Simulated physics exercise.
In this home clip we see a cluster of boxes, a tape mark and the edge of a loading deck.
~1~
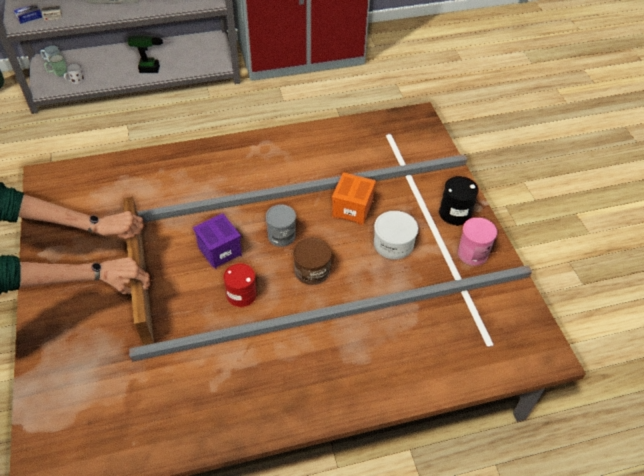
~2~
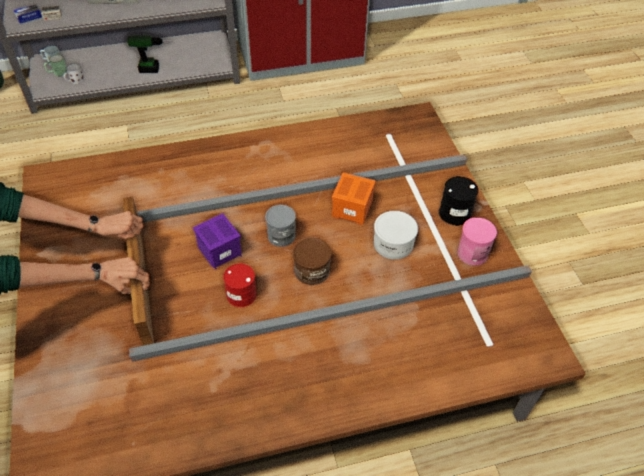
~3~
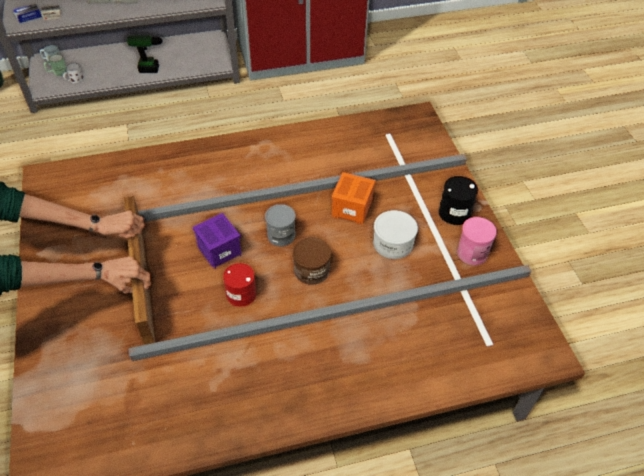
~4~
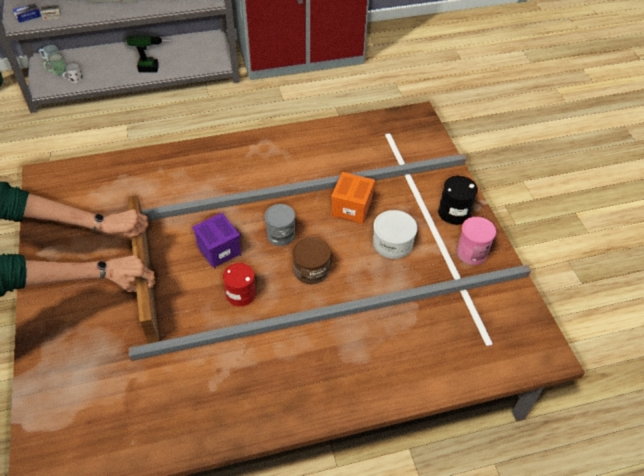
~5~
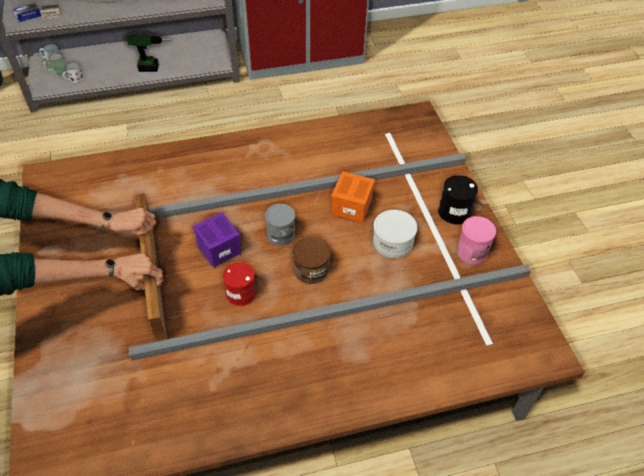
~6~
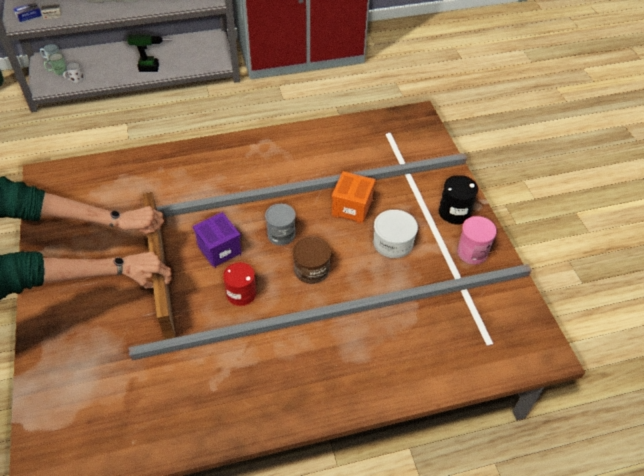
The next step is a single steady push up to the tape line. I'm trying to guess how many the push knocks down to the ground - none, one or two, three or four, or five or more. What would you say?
Lost: One or two.
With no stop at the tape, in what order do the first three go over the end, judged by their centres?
First comes the black canister, next the white pail, and after that the grey pail.
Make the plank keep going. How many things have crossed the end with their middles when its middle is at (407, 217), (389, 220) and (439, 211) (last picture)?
Middles past end - pos 1: 0, pos 2: 0, pos 3: 1.
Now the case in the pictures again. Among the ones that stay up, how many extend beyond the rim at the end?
Overhang count: 1.
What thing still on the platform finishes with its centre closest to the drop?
White pail.
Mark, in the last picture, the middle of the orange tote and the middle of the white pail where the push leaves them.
Final centres, in order: Near (431, 173), near (489, 214).
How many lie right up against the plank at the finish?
4 are in contact with it.
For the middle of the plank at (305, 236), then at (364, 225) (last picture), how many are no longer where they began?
By the first moment it's 5, by the second it's 6.
Early on, none off yet; black canister at rest near (458, 200); pink pail at rest near (476, 241); white pail at rest near (395, 234).
A while later, none off yet; black canister at rest near (458, 200); pink pail at rest near (476, 241); white pail travelled a little near (405, 233).
Finally, the number that fall off is one or two; lost, black canister.
